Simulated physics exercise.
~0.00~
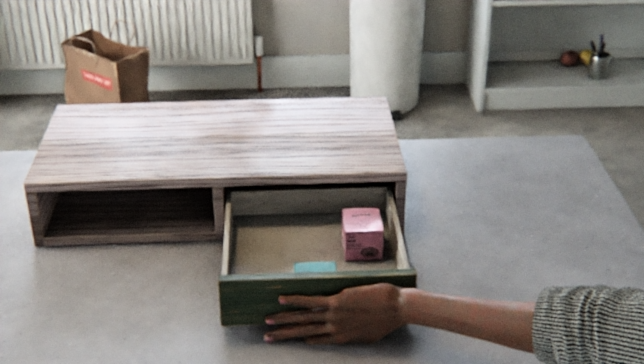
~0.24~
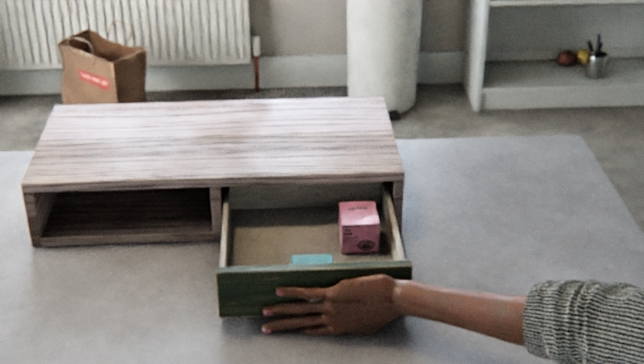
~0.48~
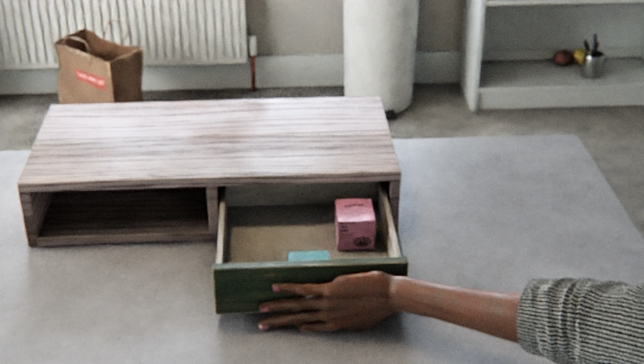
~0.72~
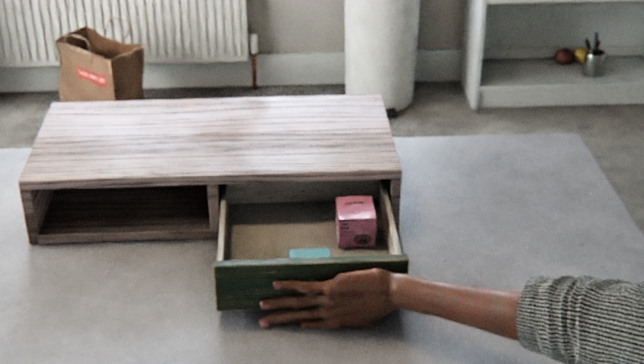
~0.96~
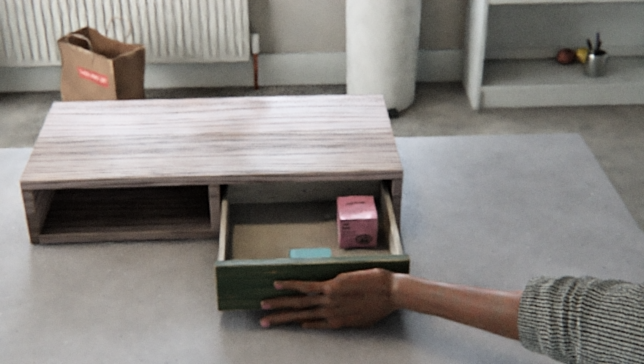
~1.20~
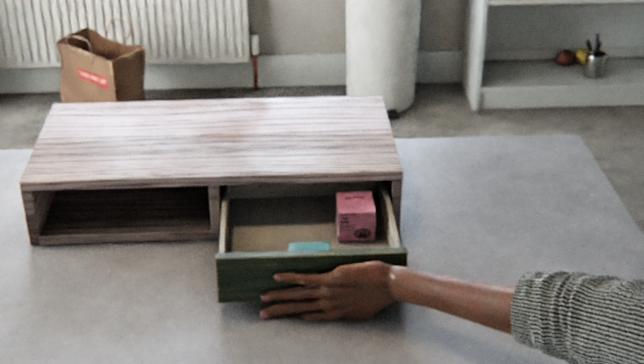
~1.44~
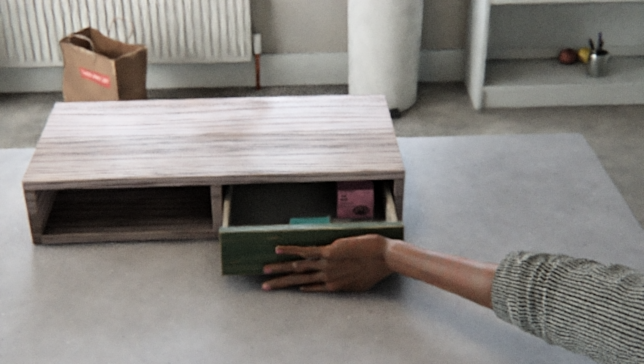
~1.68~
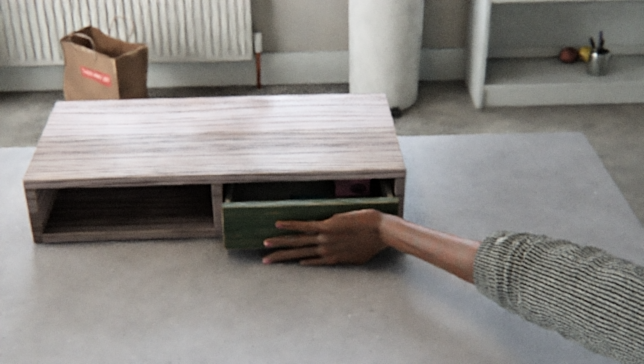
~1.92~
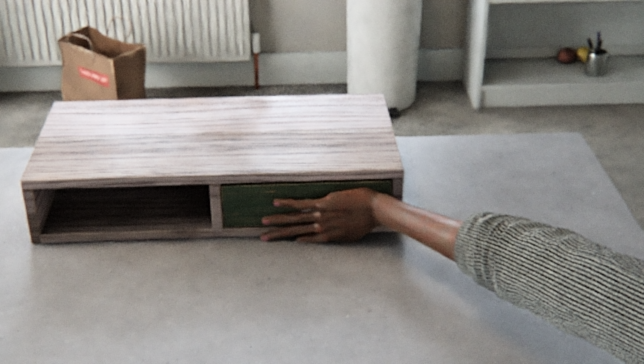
In a room with a white radiator and a brown paper bag at the back, a slightly swaying view looks down on a low, wood-grained chest on a grey surface. Its left compartment is open and empty, while on the right a green-fronted drawer stands pulled out, holding a pink carton and a small flat turquoise block. A hand in a grey knitted sleeve, reaching in from the right, rests against the drawer front. After barely moving at first, the hand pushes the drawer inward, and the block and carton slip out of sight beneath the top. The drawer ends shut flush, the hand still against it.
